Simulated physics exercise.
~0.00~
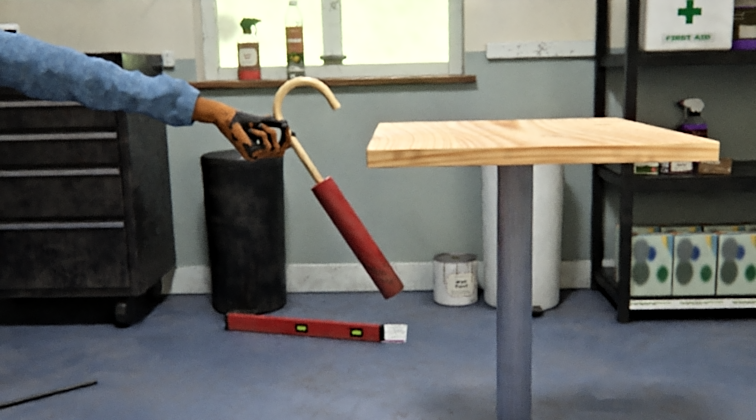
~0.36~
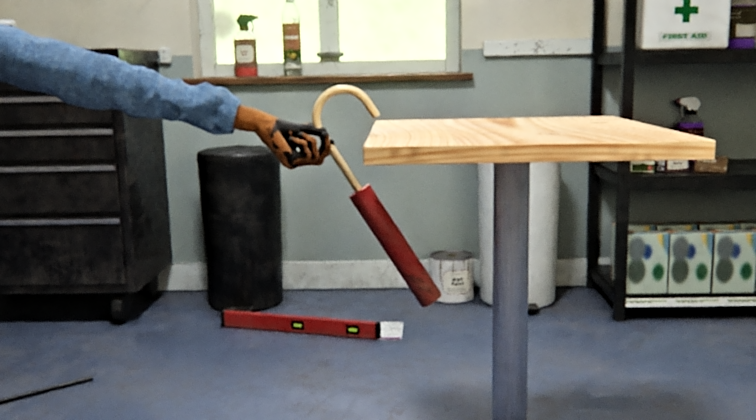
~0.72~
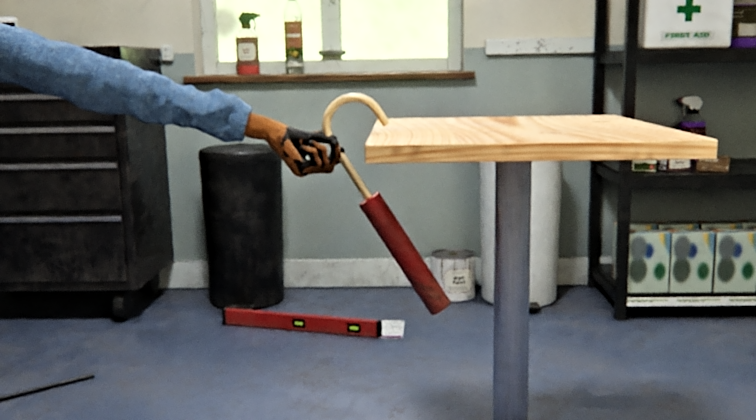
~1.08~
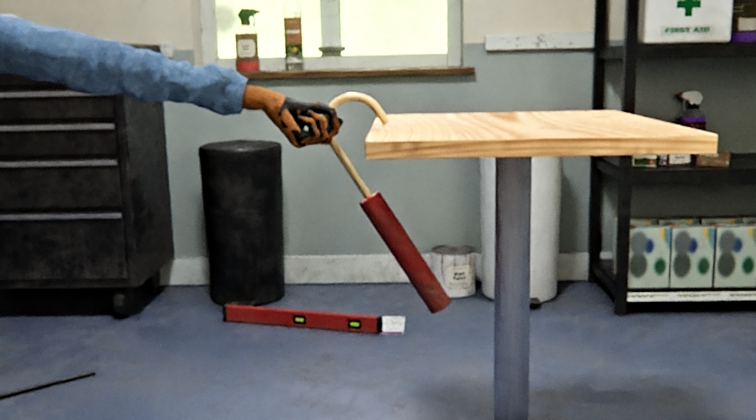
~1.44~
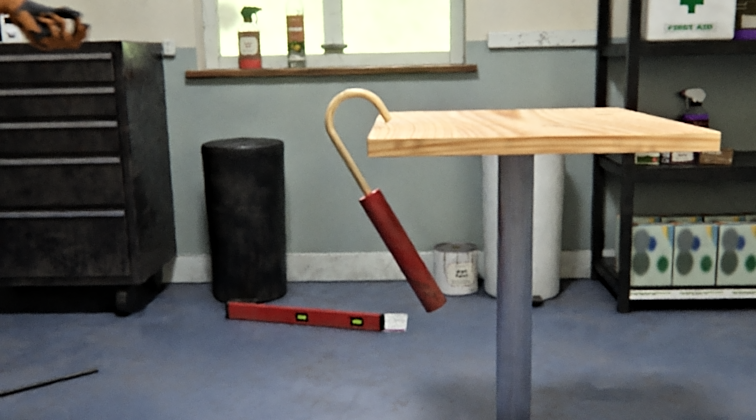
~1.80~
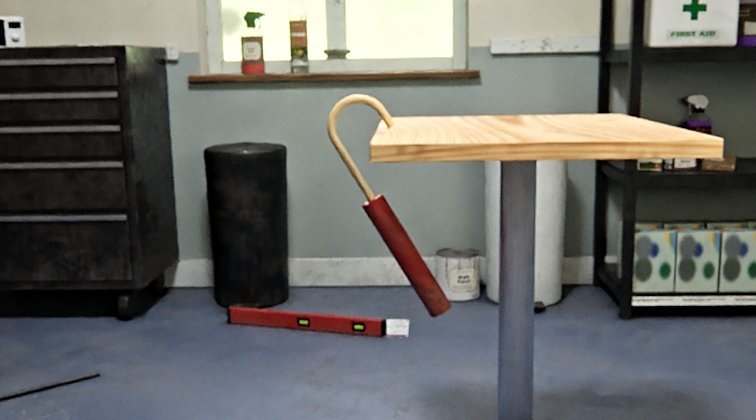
A red umbrella with a pale, curved wooden handle dangles from a dark-gloved hand, whose denim-blue sleeve reaches in from the left of a workshop seen from the side. A light wooden table top on a grey post stands at right, with black drawers, a dark barrel and a red level on the blue floor behind. The hand carries the umbrella rightward and sets the tip of its hook on the table's left edge. The fingers let go and the arm withdraws to the left. The umbrella stays hanging there at a slant, still.
